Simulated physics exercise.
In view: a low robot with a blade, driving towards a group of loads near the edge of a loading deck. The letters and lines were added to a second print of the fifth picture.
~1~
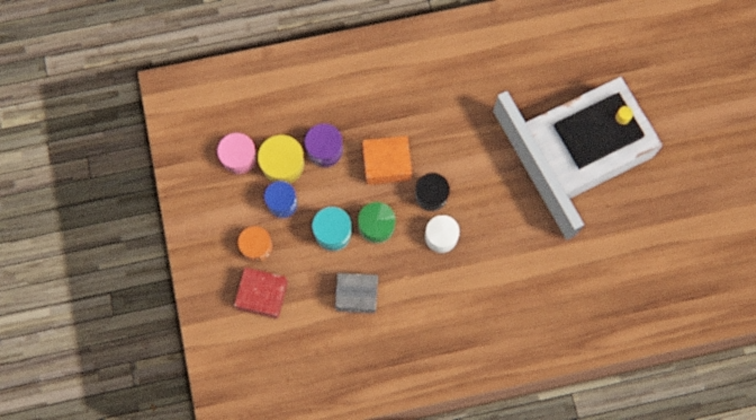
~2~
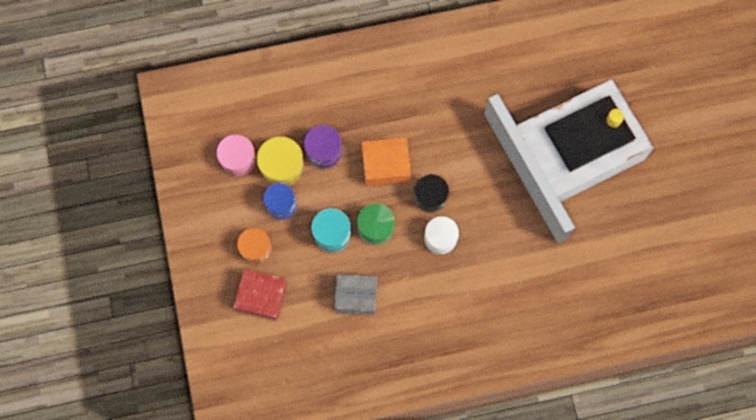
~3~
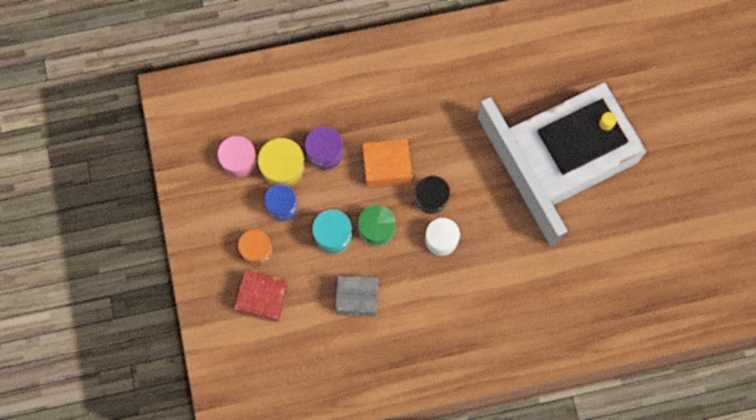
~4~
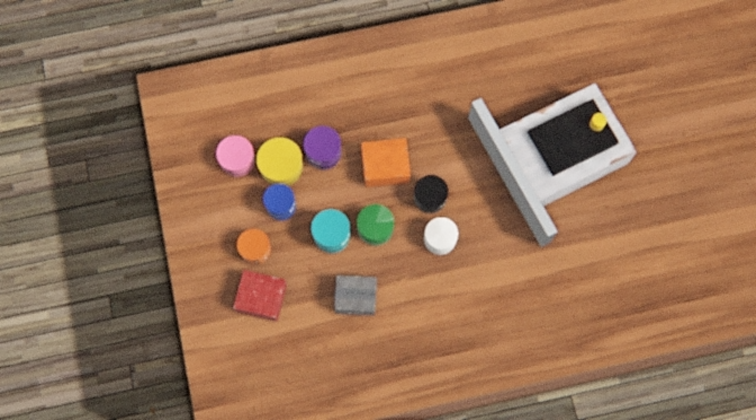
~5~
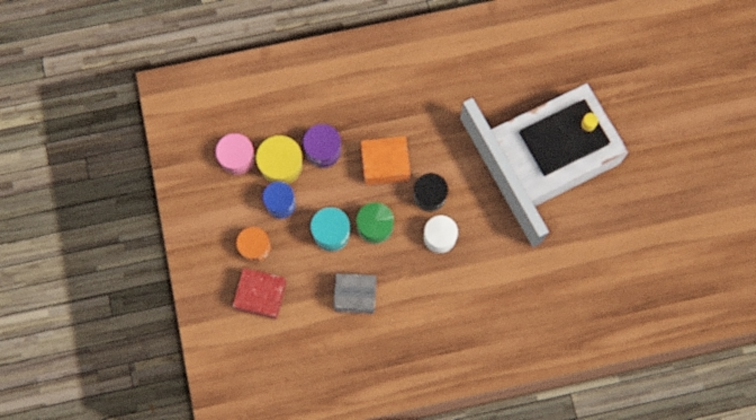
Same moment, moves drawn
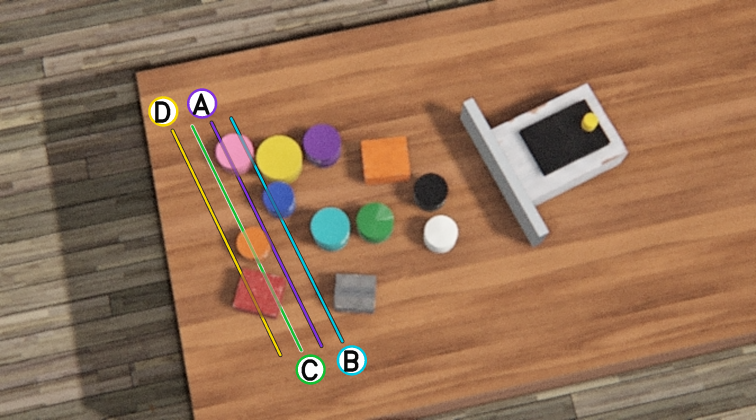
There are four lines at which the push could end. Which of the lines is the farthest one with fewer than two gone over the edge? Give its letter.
The farthest such stop is C.
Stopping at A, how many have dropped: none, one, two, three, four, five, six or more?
The count is none.
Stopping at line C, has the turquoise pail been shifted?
Yes.
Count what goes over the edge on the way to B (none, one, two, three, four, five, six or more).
In all, none.
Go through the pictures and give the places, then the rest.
In the first frame, red crate (262, 294); white canister (442, 234); yellow pail (282, 161).
In the second frame, robot (585, 136); black pail (432, 194).
In the third frame, robot (578, 139); purple pail (325, 149).
In the fourth frame, robot (569, 140); orange pail (254, 248).
In the fifth frame, robot (560, 140); orange crate (385, 161); grey box (355, 294); blue pail (280, 200).
On the marked copy, A at (265, 231); B at (285, 227); C at (245, 235); D at (225, 240).
With C. Early on, robot (468, 159); white canister (414, 245); orange crate (368, 173).
Further on, robot (374, 179); pink pail (209, 152); orange pail (240, 247).
At the end, robot (301, 194); yellow pail (161, 200); orange pail (175, 267); none fallen.
As for the rest, A is within the limit but short; B is within the limit but short; D drops three.
